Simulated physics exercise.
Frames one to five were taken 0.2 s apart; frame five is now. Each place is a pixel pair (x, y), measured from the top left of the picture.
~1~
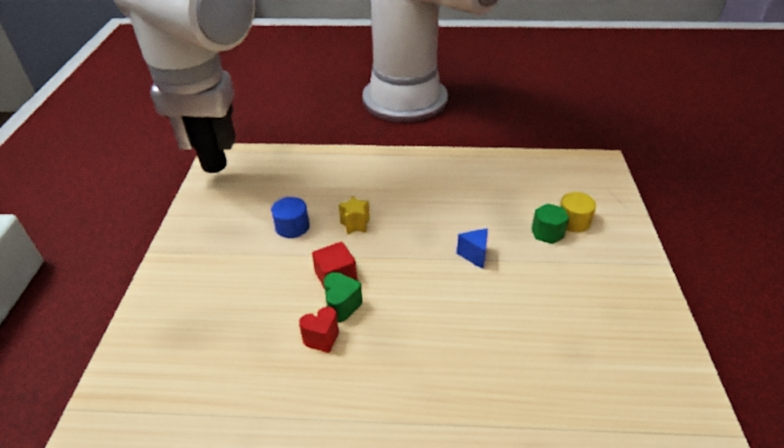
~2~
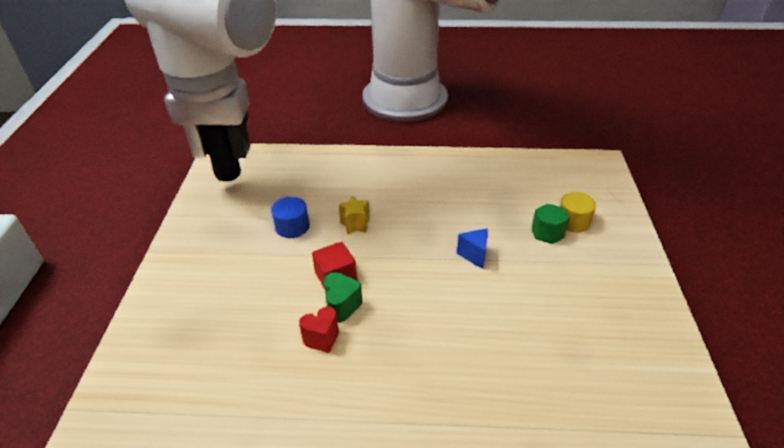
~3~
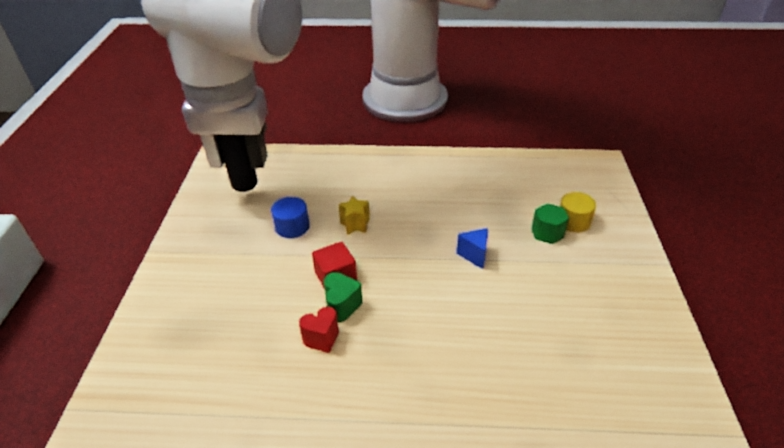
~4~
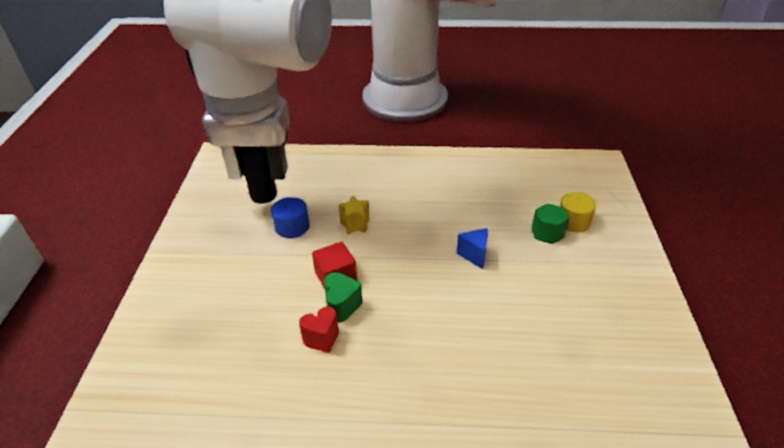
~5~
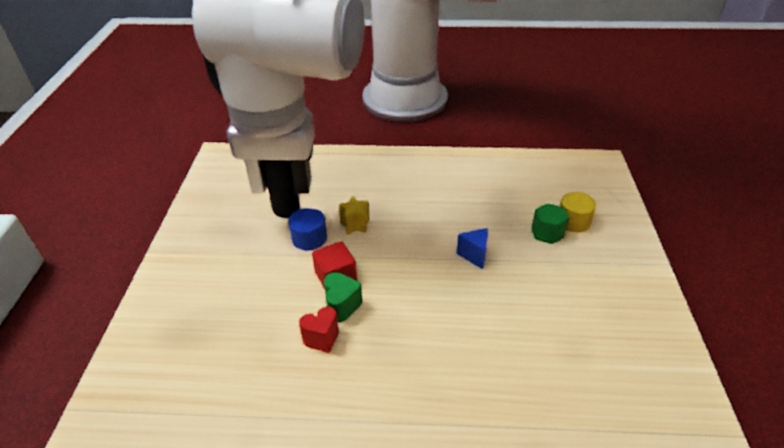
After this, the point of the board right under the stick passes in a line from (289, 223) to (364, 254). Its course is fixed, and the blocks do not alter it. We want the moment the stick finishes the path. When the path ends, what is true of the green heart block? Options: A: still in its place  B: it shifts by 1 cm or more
Correct choice: B.
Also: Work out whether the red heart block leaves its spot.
From what I can tell, it won't keep its place.
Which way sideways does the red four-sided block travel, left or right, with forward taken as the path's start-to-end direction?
Facing from start to end, it shifts right.
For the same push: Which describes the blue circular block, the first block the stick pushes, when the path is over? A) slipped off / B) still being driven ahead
It's B.
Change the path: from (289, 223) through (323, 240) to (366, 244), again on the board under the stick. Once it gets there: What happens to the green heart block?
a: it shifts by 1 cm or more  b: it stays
My answer is option a.
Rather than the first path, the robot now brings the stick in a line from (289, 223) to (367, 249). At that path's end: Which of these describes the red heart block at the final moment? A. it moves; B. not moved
A (it moves)
What follows on the original path. One third of the way, stick at (312, 219); blue circular block at (328, 232).
Two thirds of the way, stick at (337, 230); blue circular block at (353, 244); red heart block at (317, 324), turned 15° clockwise; red four-sided block at (343, 270), turned 45° clockwise; green heart block at (340, 297), turned 15° anticlockwise.
At the end, stick at (363, 241); blue circular block at (374, 258); red heart block at (310, 331), turned 40° clockwise; red four-sided block at (351, 282), turned 55° clockwise; green heart block at (341, 309).
